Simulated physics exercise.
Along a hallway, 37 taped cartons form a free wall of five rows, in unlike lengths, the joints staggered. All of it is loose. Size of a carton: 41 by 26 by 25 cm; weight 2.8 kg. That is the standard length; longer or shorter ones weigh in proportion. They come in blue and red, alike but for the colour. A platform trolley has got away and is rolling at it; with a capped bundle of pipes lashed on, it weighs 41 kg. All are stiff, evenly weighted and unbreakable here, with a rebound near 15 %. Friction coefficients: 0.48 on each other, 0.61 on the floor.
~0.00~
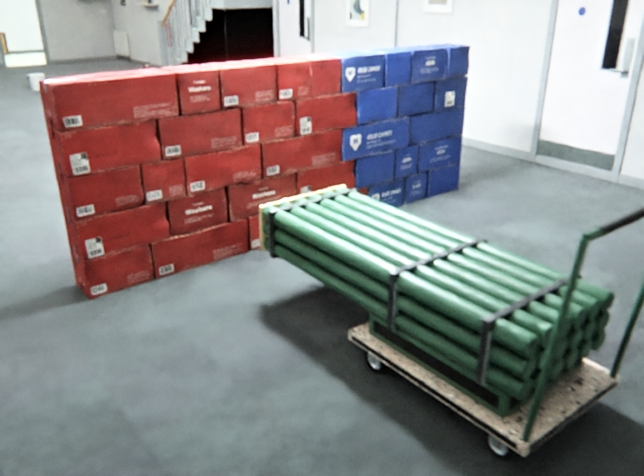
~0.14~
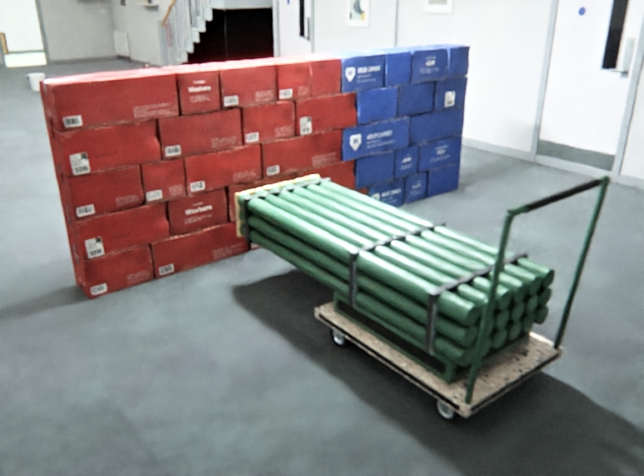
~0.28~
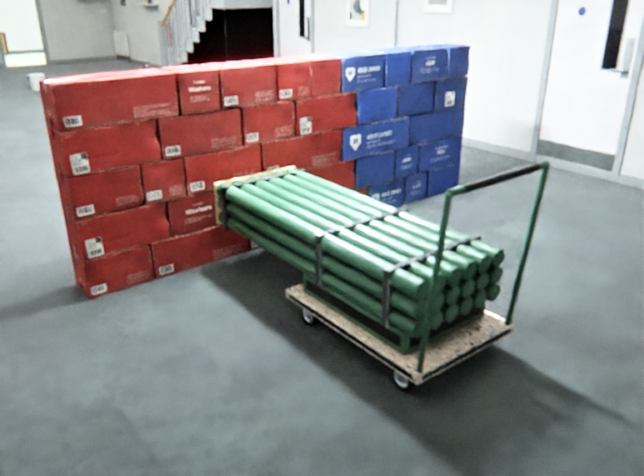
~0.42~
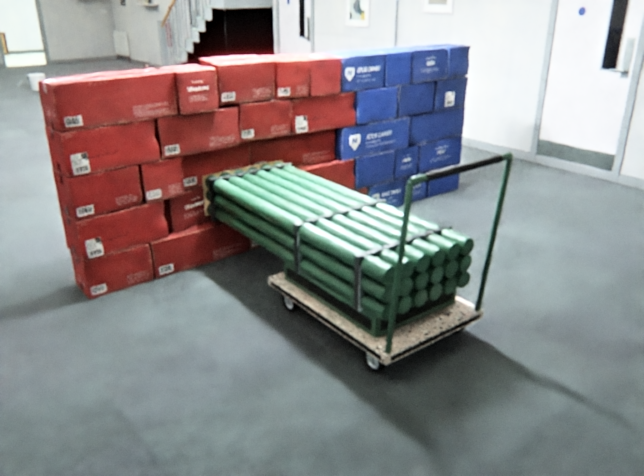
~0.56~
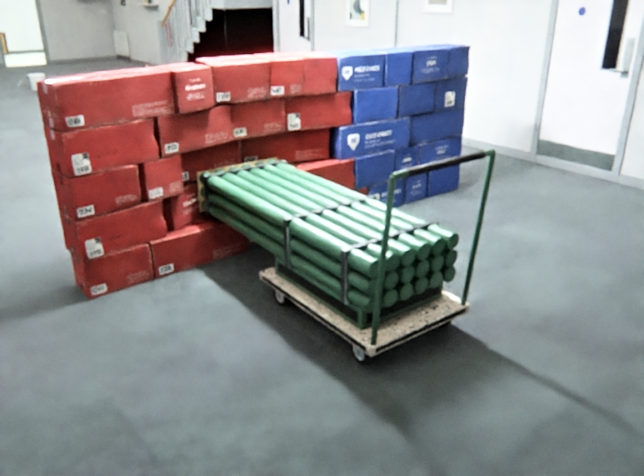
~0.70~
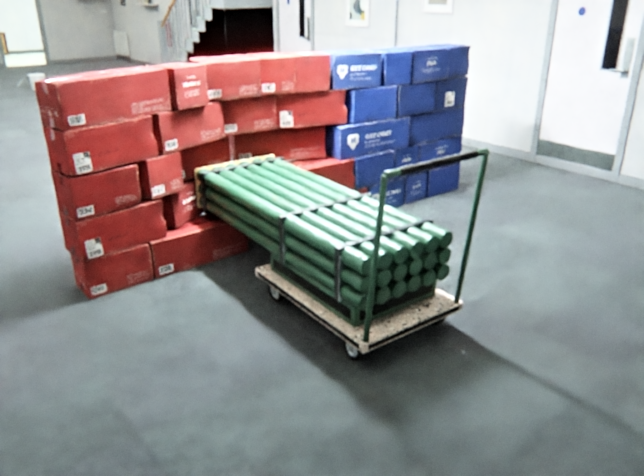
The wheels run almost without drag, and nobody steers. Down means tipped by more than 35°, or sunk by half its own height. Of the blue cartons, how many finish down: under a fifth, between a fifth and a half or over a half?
The part is under a fifth.
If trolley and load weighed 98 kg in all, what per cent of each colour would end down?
In that case red 60, blue 10 per cent.
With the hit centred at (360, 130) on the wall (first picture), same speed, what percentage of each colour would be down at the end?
Then red 30, blue 40 per cent.
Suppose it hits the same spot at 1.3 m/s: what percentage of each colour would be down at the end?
Then red 0, blue 0 per cent.
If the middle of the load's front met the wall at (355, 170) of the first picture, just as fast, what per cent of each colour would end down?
In that case red 30, blue 50 per cent.
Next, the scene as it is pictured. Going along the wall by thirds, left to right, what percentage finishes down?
In per cent: Left 60, middle 70, right 0.
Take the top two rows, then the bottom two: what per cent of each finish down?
Top 60, bottom 10 per cent.
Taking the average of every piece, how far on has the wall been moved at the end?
About 40 cm.
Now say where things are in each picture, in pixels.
In the first picture (places mark the middle of the side facing us), load (265, 223) 60 cm short of the wall; top blue carton (460, 62); top red carton (250, 86); nothing disturbed.
The second picture shows load (241, 210) 33 cm short of the wall; top blue carton (460, 62).
The third picture shows load (219, 198) 7 cm short of the wall; top blue carton (460, 62).
The fourth picture shows load (207, 190) 12 cm into the wall's line; top blue carton (460, 62); top red carton (248, 83) leaning 4°; steepest lean 4°, the carton at (266, 121); 10 disturbed, none down.
The fifth picture shows load (201, 187) 21 cm into the wall's line; top blue carton (460, 62); top red carton (243, 83) leaning 4°; 15 disturbed, none down.
The sixth picture shows load (199, 183) 25 cm into the wall's line; top blue carton (460, 62); top red carton (234, 81) shifted 23 cm; 17 disturbed, none down.
After 1.02 s, load 27 cm past the wall's line, still rolling; none of the 15 blue cartons down (0 of 37 in all colours); top blue carton unmoved; top red carton leaning 22°.
After 1.32 s, load 22 cm past the wall's line, still rolling; 1 of the 15 blue cartons down (15 of 37 in all colours); top blue carton unmoved; top red carton leaning 45°, 43 cm lower.
After 1.70 s, load 18 cm past the wall's line, still rolling; 1 of the 15 blue cartons down (15 of 37 in all colours); top blue carton unmoved; top red carton on its side.
At rest (2.9 s), load 16 cm past the wall's line, stopped; 1 of the 15 blue cartons down (15 of 37 in all colours); top blue carton unmoved; top red carton on its side. That is 7 per cent. As the last picture would show them, middles, top blue carton near (448, 61), top red carton near (191, 170).
